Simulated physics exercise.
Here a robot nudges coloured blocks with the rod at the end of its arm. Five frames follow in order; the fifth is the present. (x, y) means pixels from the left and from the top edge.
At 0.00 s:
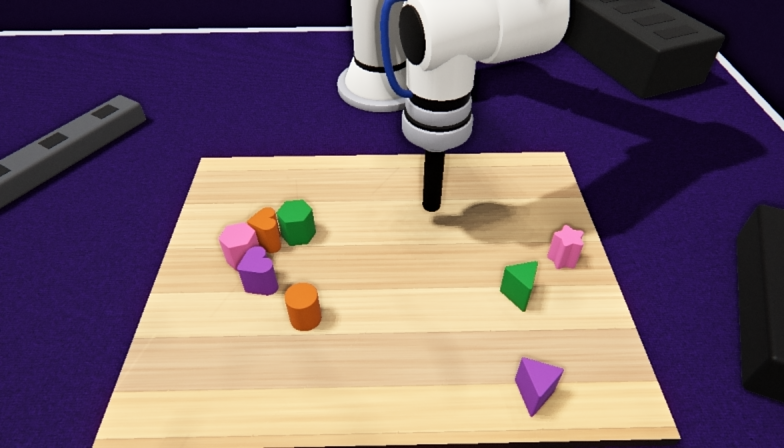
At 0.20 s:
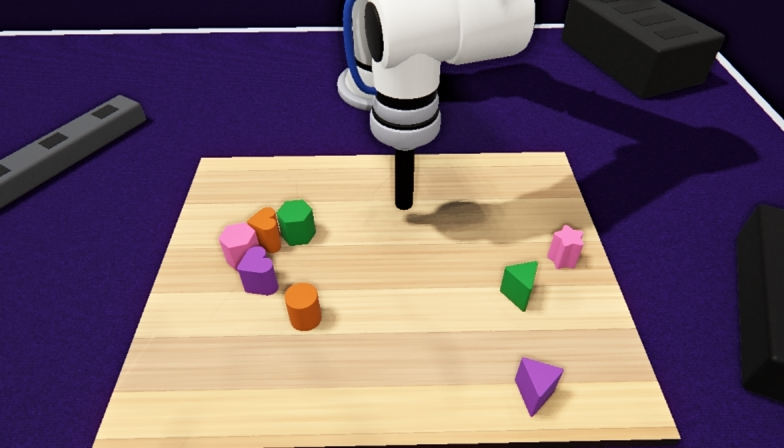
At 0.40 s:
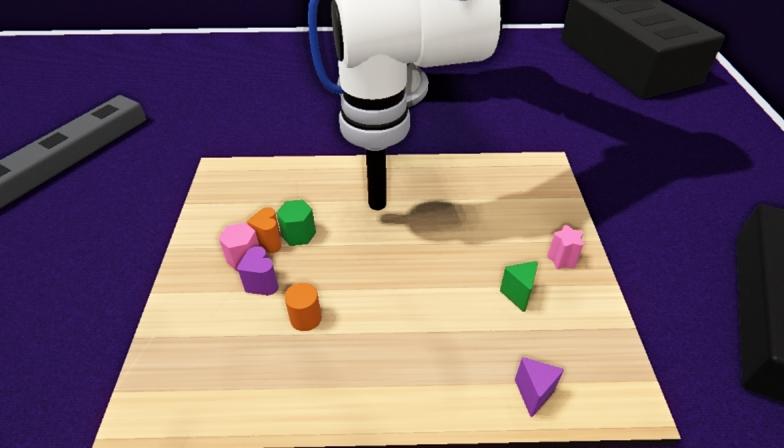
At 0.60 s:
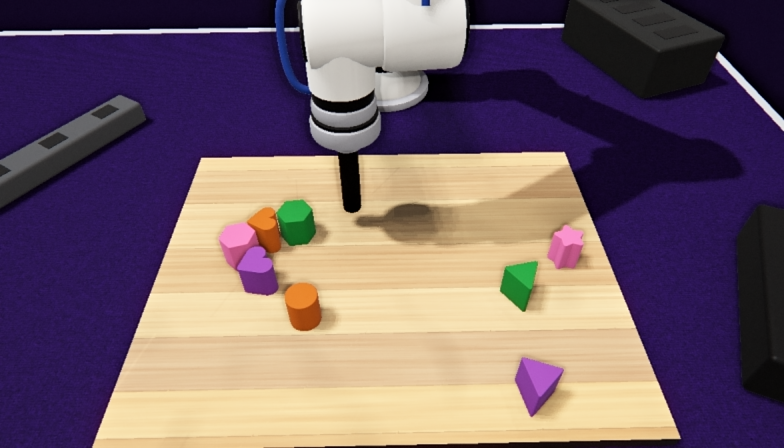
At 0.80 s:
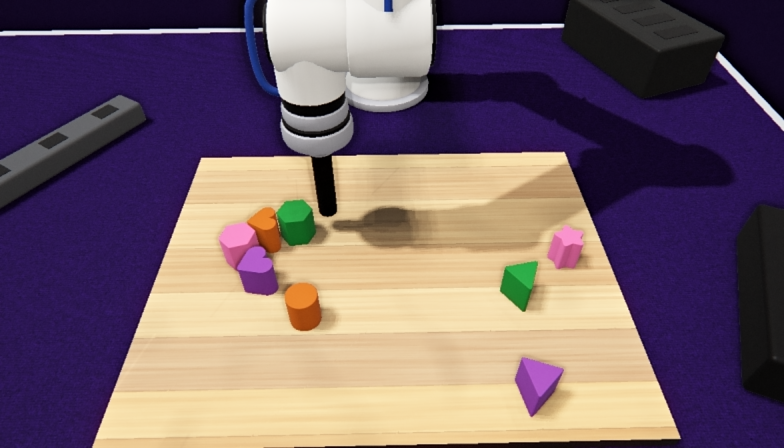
The footage shows a robot arm moving its black rod steadily leftward over the far part of a wooden board, nearing a green hexagonal block beside orange, pink and purple ones, while all the coloured blocks remain still.
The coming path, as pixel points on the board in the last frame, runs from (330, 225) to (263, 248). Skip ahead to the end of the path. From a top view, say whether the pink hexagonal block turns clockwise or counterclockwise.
It spins anti-clockwise.
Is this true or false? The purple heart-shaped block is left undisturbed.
My answer: True.
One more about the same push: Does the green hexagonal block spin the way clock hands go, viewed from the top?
Final answer: Yes.
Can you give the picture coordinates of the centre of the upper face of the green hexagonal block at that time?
I'd guess (231, 222).
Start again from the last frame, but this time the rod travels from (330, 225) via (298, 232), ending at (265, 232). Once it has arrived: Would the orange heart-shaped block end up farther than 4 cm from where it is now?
Yes - that is the case.
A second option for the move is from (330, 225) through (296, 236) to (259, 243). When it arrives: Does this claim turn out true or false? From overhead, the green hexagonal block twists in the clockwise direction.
That statement is accurate.
The first path, step by step. Halfway along, rod at (293, 224); pink hexagonal block at (224, 239), turned 25° anticlockwise; orange heart-shaped block at (237, 218); green hexagonal block at (265, 217), turned 30° clockwise.
At the end, rod at (259, 235); pink hexagonal block at (210, 245), turned 65° anticlockwise; purple heart-shaped block unmoved; orange heart-shaped block at (207, 215), turned 30° clockwise; green hexagonal block at (231, 222), turned 50° clockwise.
